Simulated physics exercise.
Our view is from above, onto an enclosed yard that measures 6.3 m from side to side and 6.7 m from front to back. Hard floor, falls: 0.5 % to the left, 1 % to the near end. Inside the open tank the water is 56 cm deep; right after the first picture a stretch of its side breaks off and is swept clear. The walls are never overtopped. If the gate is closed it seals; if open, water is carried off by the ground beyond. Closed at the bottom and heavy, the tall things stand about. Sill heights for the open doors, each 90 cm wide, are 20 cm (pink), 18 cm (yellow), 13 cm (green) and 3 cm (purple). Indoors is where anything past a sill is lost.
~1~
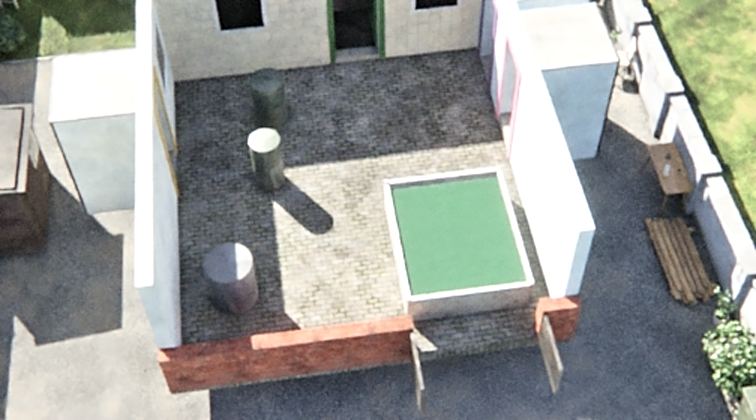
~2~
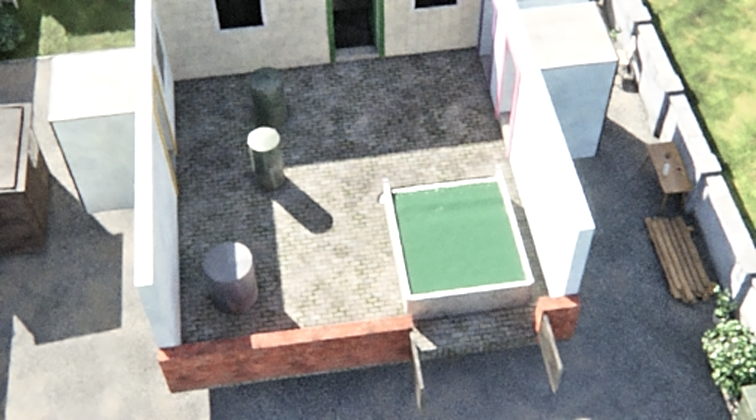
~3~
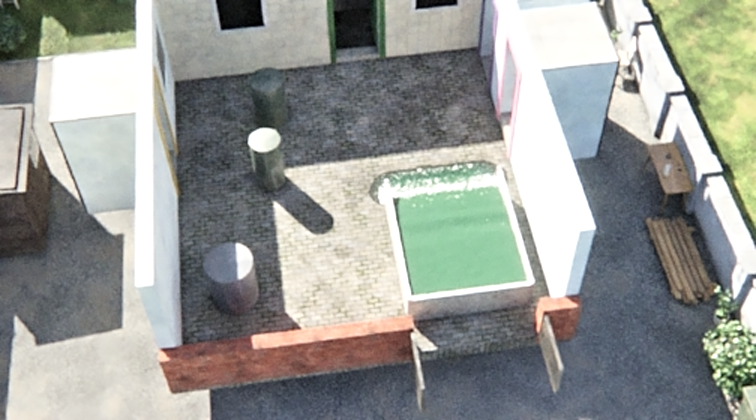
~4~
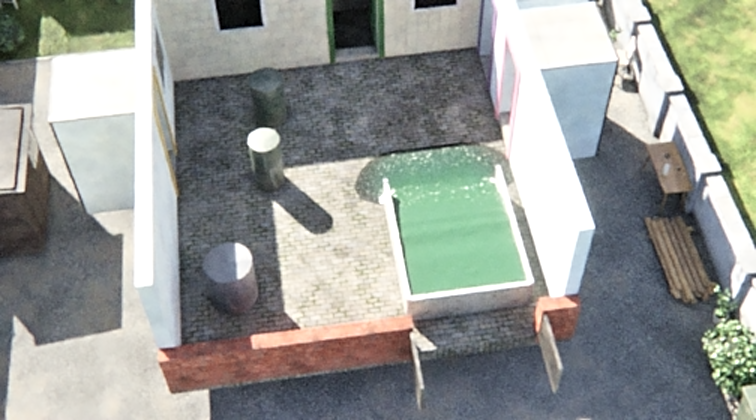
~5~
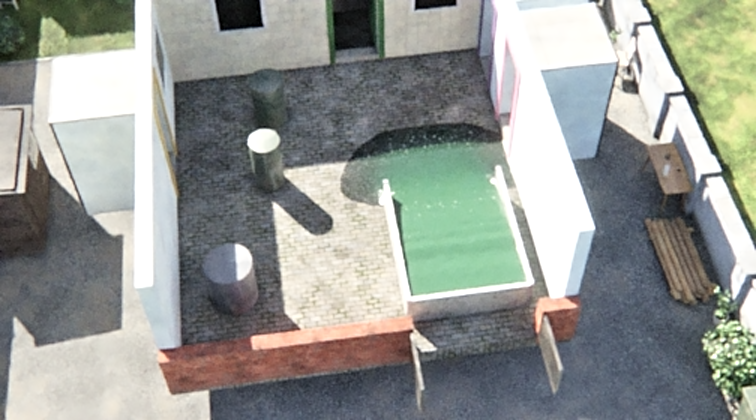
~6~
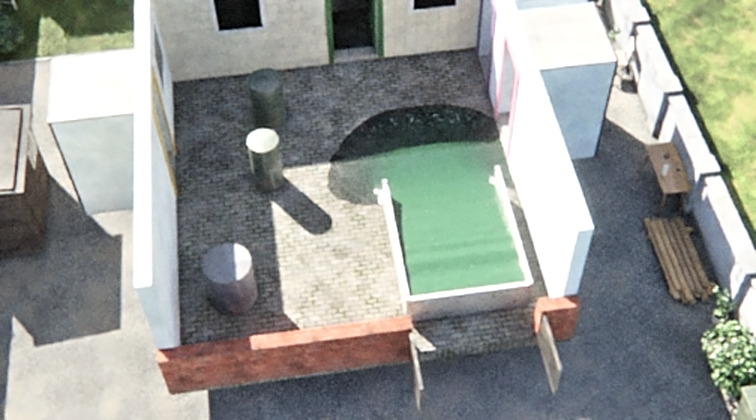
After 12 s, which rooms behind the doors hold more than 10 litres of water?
Room by room: Behind the pink door 10 litres at most, behind the yellow door 10 litres at most, behind the green door more than 10 litres, behind the purple door more than 10 litres.
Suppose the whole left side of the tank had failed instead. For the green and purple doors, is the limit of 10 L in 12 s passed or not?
So green ends up short of it and purple ends up past the limit.
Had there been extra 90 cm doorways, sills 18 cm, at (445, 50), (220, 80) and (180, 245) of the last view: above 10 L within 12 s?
Per doorway, in order: Sufficient / insufficient / insufficient.
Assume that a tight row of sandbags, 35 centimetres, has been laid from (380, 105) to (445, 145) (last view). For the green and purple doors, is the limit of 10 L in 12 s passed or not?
Checking the limit, green is fine, purple is too much.
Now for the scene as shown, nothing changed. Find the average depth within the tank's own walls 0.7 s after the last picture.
Roughly 35 cm on average.
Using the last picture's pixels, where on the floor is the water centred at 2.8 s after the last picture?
At roughly (398, 139).
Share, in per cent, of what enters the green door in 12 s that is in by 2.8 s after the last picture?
It comes to about 75 per cent.
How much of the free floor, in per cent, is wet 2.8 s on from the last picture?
I'd guess around 50 %.
Then, 0.7 s after the last picture water covers 35 % of the floor and is deepest (24 cm) near (400, 56); pink door 14 cm at the sill, 0 L in, yellow door not reached, green door 9 cm at the sill, 0 L in, purple door 6 cm at the sill, 0 L in.
Then, 1.5 s after the last picture water covers 40 % of the floor and is deepest (34 cm) near (453, 57); pink door 16 cm at the sill, 0 L in, yellow door not reached, green door 22 cm at the sill, 12 L in, purple door 14 cm at the sill, 5 L in.
Then, 2.8 s after the last picture water covers 50 % of the floor and is deepest (26 cm) near (454, 63); pink door 12 cm at the sill, 0 L in, yellow door not reached, green door 22 cm at the sill, 59 L in, purple door 19 cm at the sill, 109 L in.
Then, 6.3 s after the last picture water covers 80 % of the floor and is deepest (14 cm) near (182, 371); pink door 8 cm at the sill, 0 L in, yellow door 8 cm at the sill, 0 L in, green door 6 cm at the sill, 79 L in, purple door 8 cm at the sill, 295 L in.
Then, 11.3 s after the last picture water covers 95 % of the floor and is deepest (16 cm) near (335, 350); pink door 3 cm at the sill, 0 L in, yellow door 6 cm at the sill, 0 L in, green door 3 cm at the sill, 79 L in, purple door 2 cm at the sill, 312 L in.
